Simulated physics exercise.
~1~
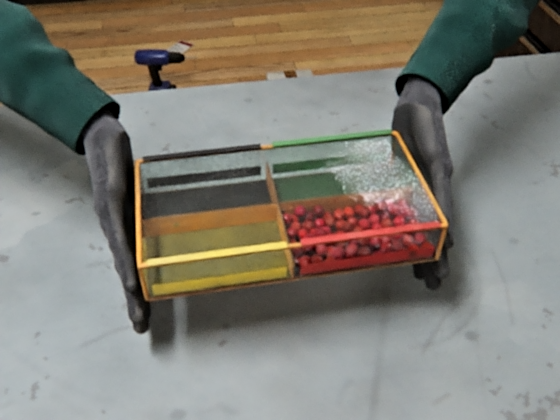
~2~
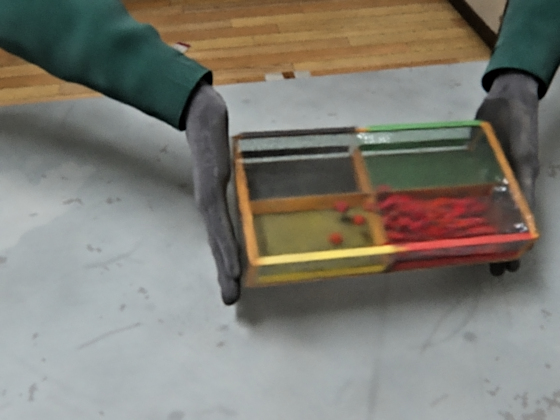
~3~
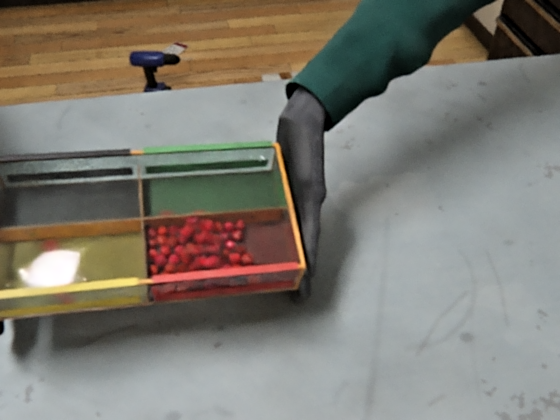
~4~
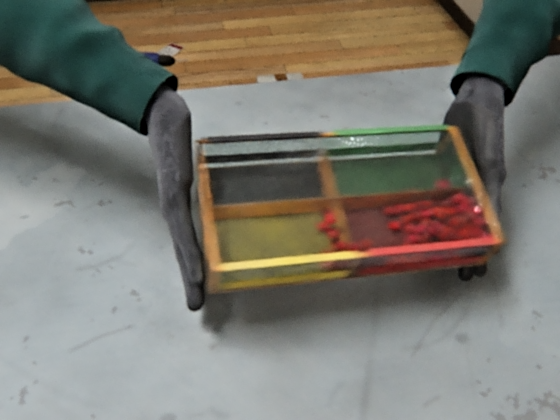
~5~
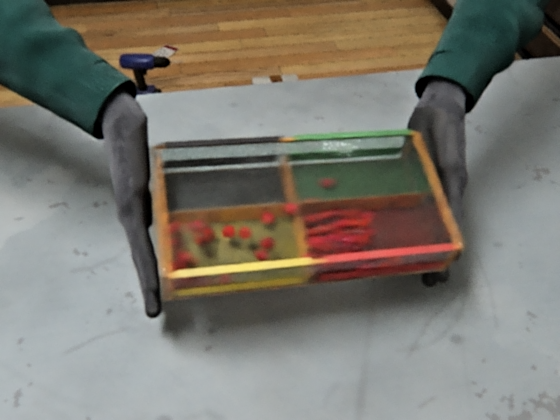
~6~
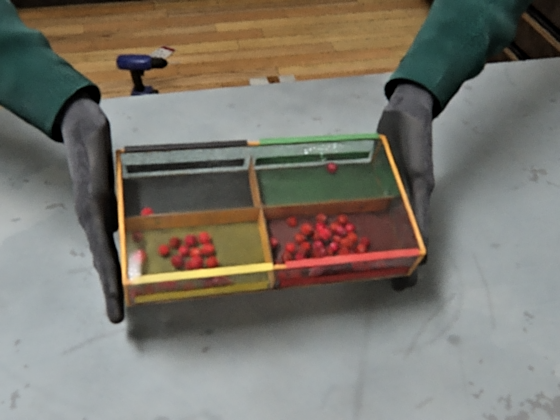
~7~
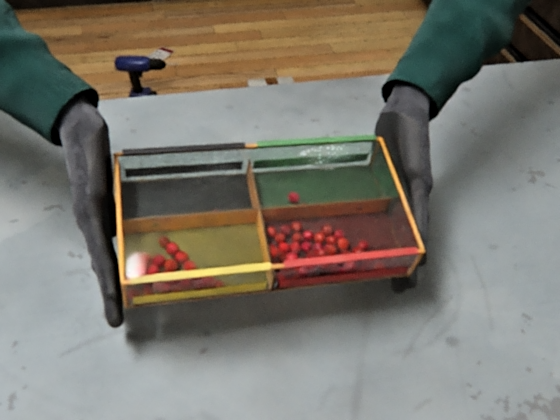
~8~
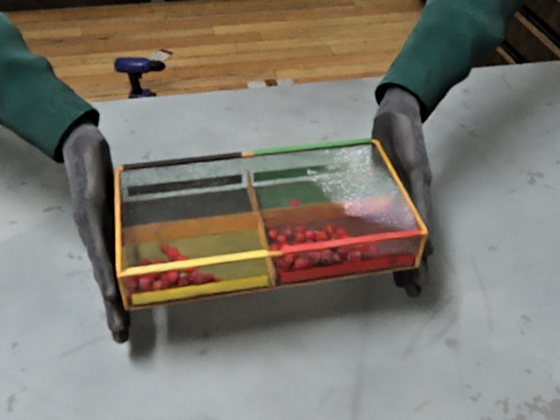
In this clip, two gloved hands hold a clear-lidded box of four coloured sections, its red berries gathered in the red one, then tilt it and shake it from side to side before levelling it, leaving most berries in red, many in yellow and a few in green.
